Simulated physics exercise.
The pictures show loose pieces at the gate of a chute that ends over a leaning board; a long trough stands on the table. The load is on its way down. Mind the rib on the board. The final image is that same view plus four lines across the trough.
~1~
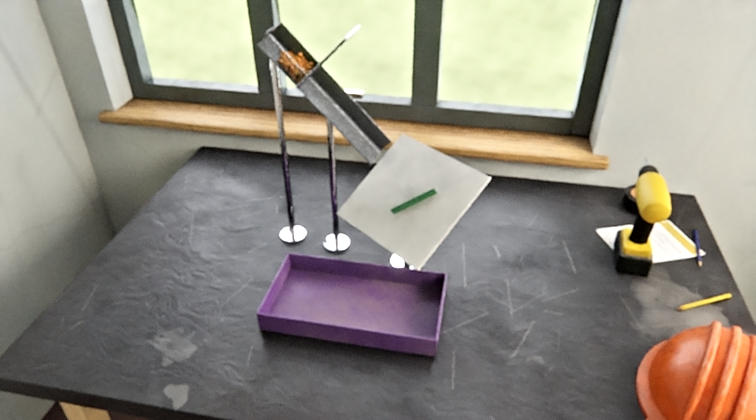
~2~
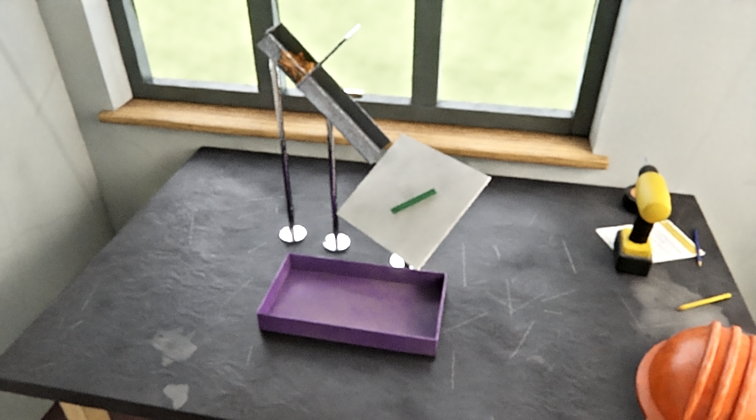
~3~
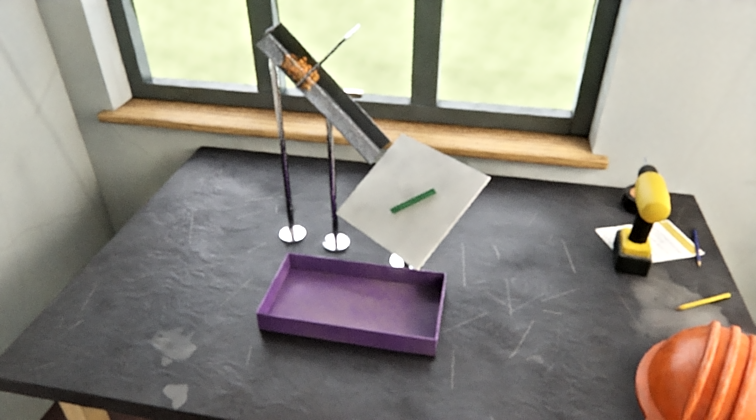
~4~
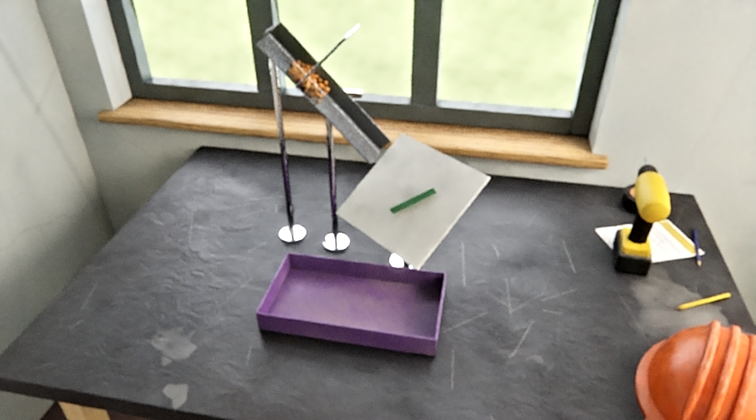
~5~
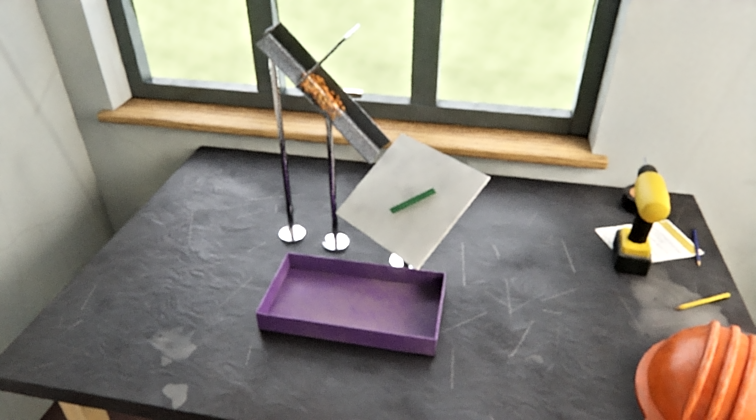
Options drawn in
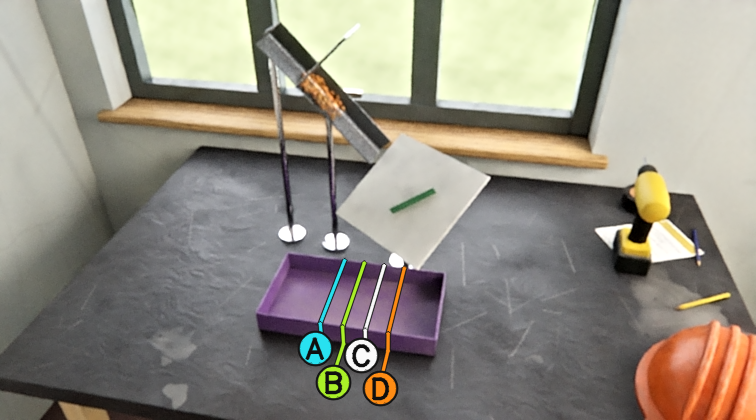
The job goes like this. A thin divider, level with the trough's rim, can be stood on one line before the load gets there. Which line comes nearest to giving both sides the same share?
A beats the others.
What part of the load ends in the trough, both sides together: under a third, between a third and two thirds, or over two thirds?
About that: Over two thirds.
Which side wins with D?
More lands on the left.
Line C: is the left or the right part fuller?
Left.
On the marked copy, line A crosses the front rim at (320, 322); line B crosses the front rim at (342, 325); line C crosses the front rim at (365, 329); line D crosses the front rim at (388, 332).
With A, of what is caught, roughly a third on the left of the divider, roughly two thirds on the right.
With B, of what is caught, the larger part on the left of the divider, about a tenth on the right.
With C, of what is caught, the larger part on the left of the divider, about a tenth on the right.
With D, of what is caught, almost all on the left of the divider, just a few on the right.
